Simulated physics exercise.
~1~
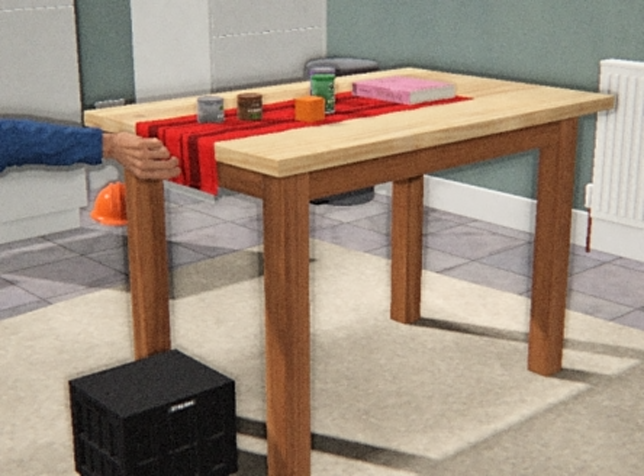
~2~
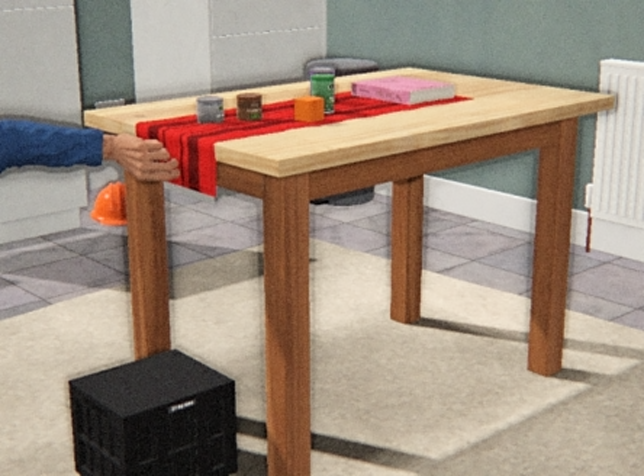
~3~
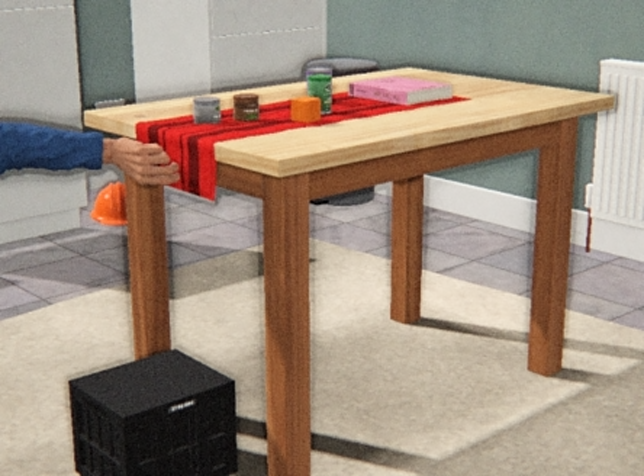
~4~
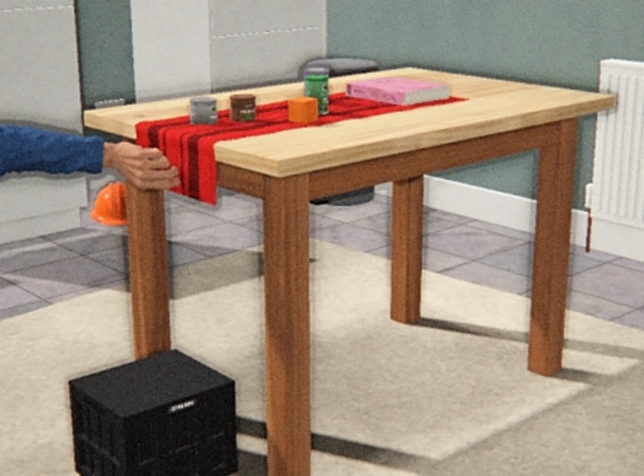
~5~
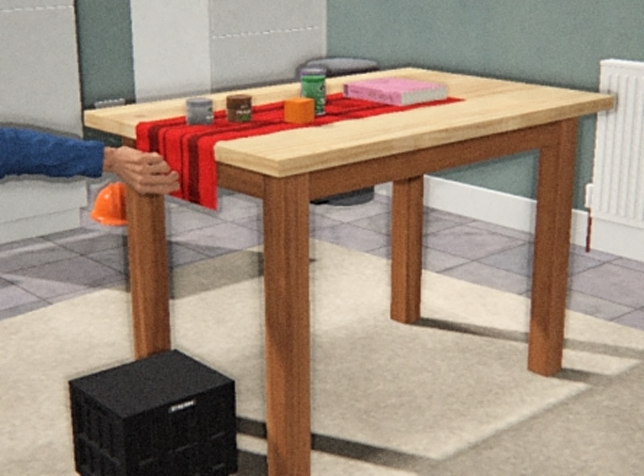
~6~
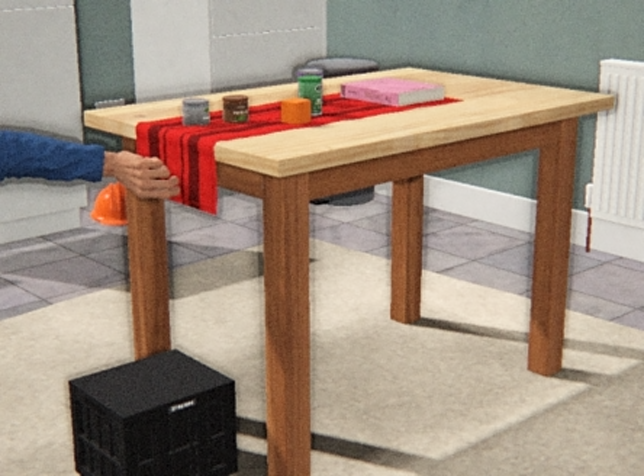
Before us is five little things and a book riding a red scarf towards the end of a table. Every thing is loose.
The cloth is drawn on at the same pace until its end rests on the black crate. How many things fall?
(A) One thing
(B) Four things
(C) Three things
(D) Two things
B, four things.
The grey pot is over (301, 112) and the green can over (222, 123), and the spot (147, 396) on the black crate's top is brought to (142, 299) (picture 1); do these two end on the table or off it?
Here's what happens: The grey pot remains aboard, the green can leaves its perch.
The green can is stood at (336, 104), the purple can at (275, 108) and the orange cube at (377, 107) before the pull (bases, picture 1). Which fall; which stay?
Outcome: Green can is still in place, purple can is gone, orange cube is still in place.
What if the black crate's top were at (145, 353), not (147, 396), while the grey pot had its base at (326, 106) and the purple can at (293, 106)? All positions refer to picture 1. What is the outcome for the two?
Grey pot: Safe; purple can: Safe.
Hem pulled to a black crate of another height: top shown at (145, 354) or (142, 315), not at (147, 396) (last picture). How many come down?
The tally is 3 and 2.
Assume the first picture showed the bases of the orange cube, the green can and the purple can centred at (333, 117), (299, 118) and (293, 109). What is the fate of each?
Note: Orange cube lost; green can lost; purple can lost.
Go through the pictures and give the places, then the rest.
The first frame shows hem (218, 195); grey pot (210, 98); brown pot (250, 95); orange cube (310, 98); green can (323, 75); purple can (323, 69); top of the crate (147, 396).
The second frame shows hem (217, 196); grey pot (210, 98).
The third frame shows hem (216, 201); brown pot (246, 95).
The fourth frame shows hem (216, 205); orange cube (303, 99); top of the crate (147, 396).
The fifth frame shows hem (218, 210); green can (313, 77).
The sixth frame shows hem (218, 214); grey pot (195, 100); brown pot (235, 97); orange cube (296, 100); green can (310, 77); purple can (310, 70).
Early on, hem near (177, 291); grey pot and brown pot gone.
Midway, hem near (178, 354); grey pot, brown pot and orange cube gone.
Finally, hem on the crate; grey pot, brown pot, orange cube and green can gone. It carries off four.
